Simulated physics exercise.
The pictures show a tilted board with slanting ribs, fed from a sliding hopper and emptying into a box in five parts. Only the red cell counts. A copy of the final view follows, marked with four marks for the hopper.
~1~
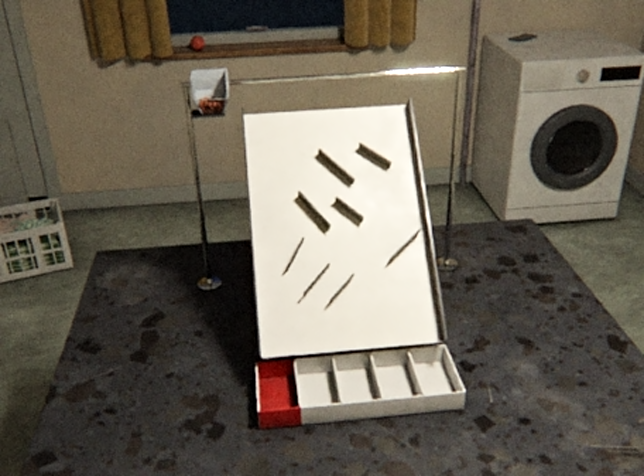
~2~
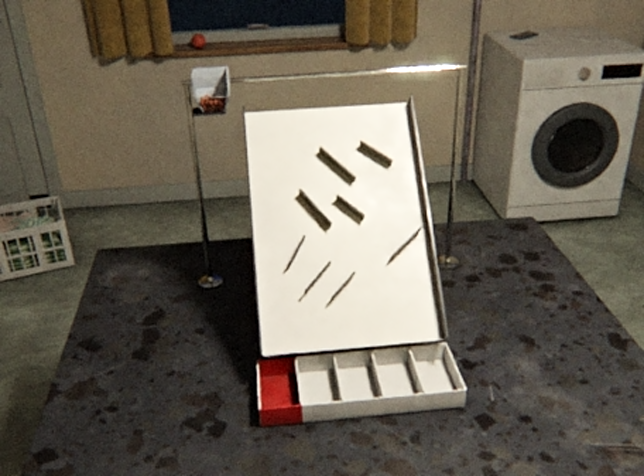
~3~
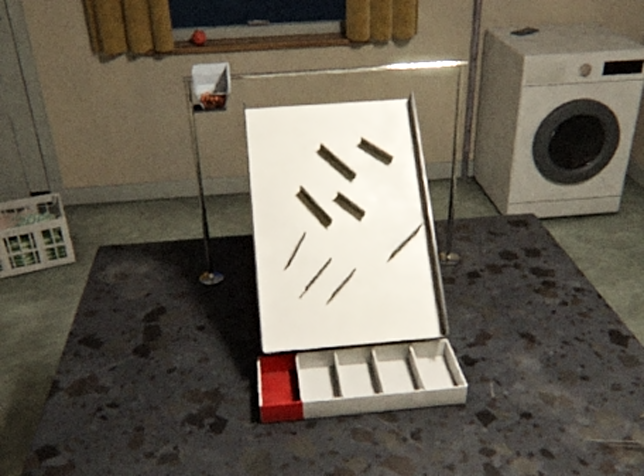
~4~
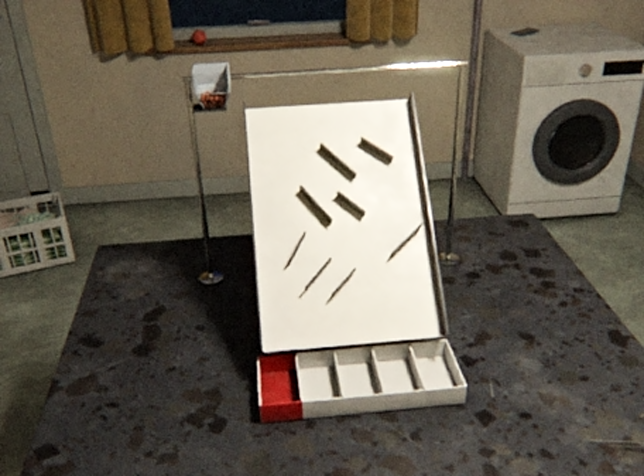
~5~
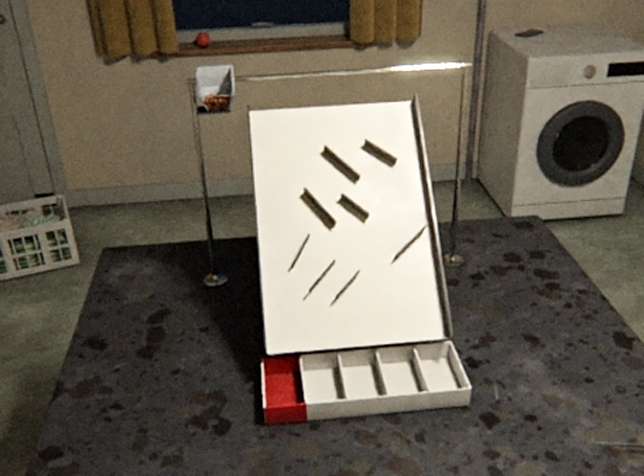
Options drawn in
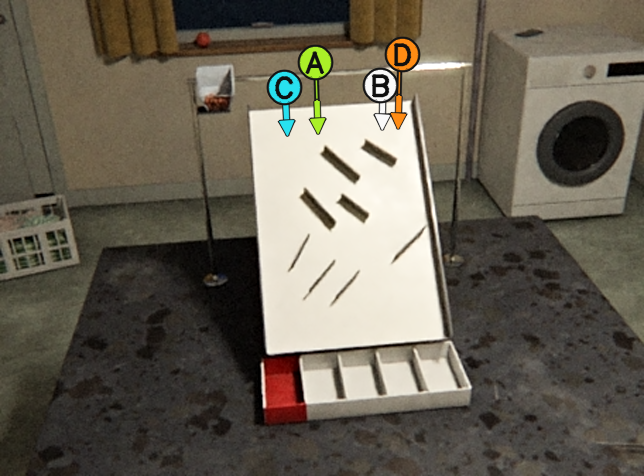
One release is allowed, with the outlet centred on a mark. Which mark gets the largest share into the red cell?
Choose C.
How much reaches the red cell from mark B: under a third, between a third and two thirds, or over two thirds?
It is under a third.
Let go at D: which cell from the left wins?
The third from the left.
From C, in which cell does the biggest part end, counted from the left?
The first from the left.
On the marked copy, mark A meets the board at (317, 128); mark B meets the board at (382, 124); mark C meets the board at (287, 130); mark D meets the board at (398, 122).
Choosing A, a small share in the red cell, the bulk in other cells, a small share outside the box.
Choosing B, none at all in the red cell, all but a few in other cells, a small share outside the box.
Choosing C, close to two thirds in the red cell, close to a quarter in other cells, a small share outside the box.
Choosing D, only a few in the red cell, all but a few in other cells, only a few outside the box.
